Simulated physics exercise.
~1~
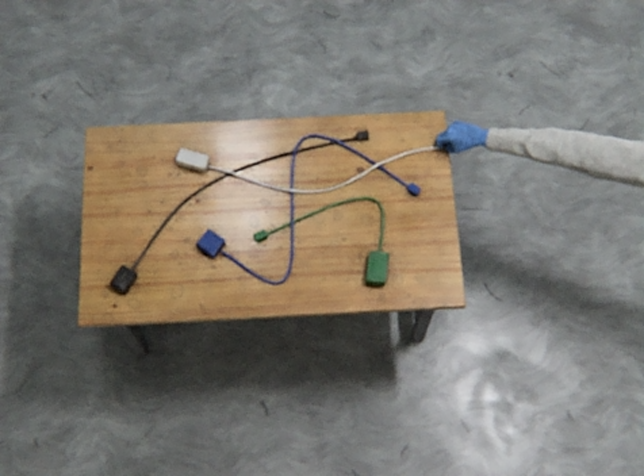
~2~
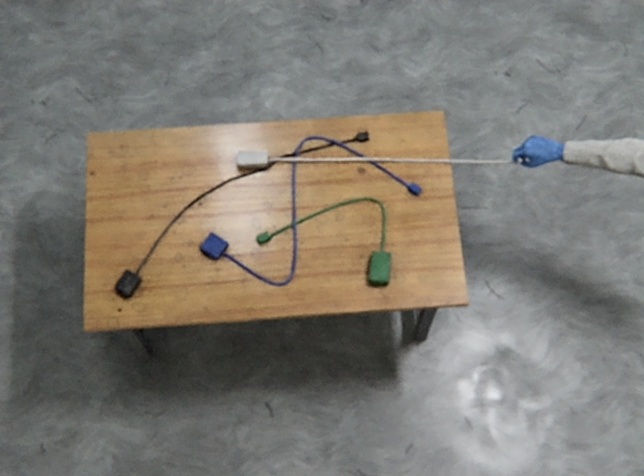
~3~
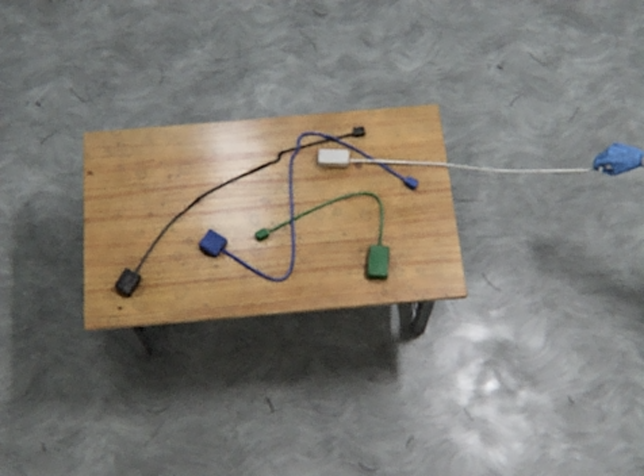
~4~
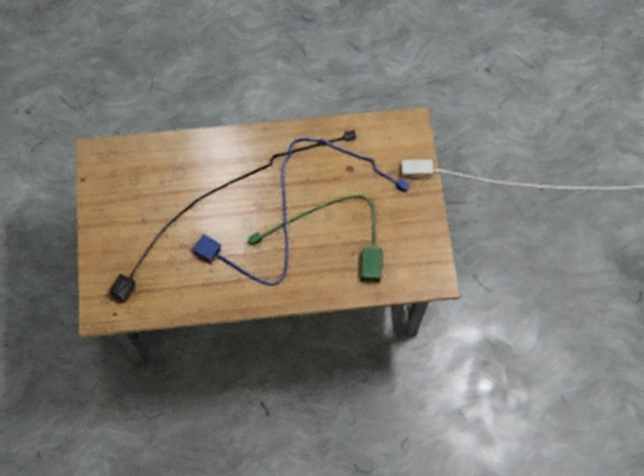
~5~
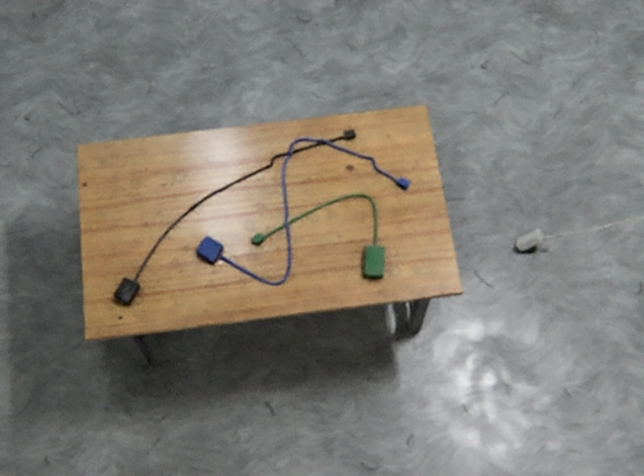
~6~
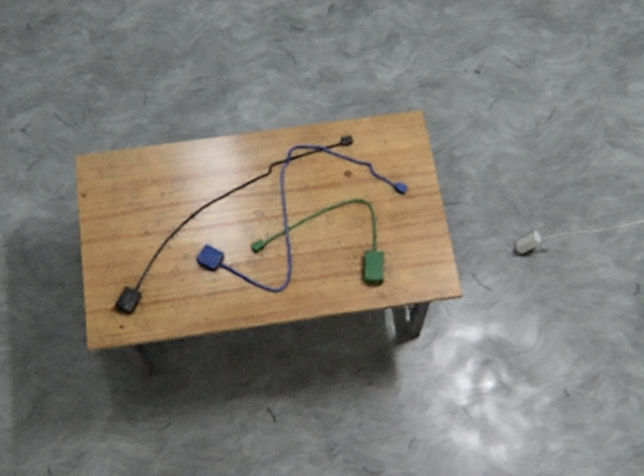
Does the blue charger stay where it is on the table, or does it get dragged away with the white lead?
The blue charger stays where it is on the table. Only the white charger is pulled off over the right edge.
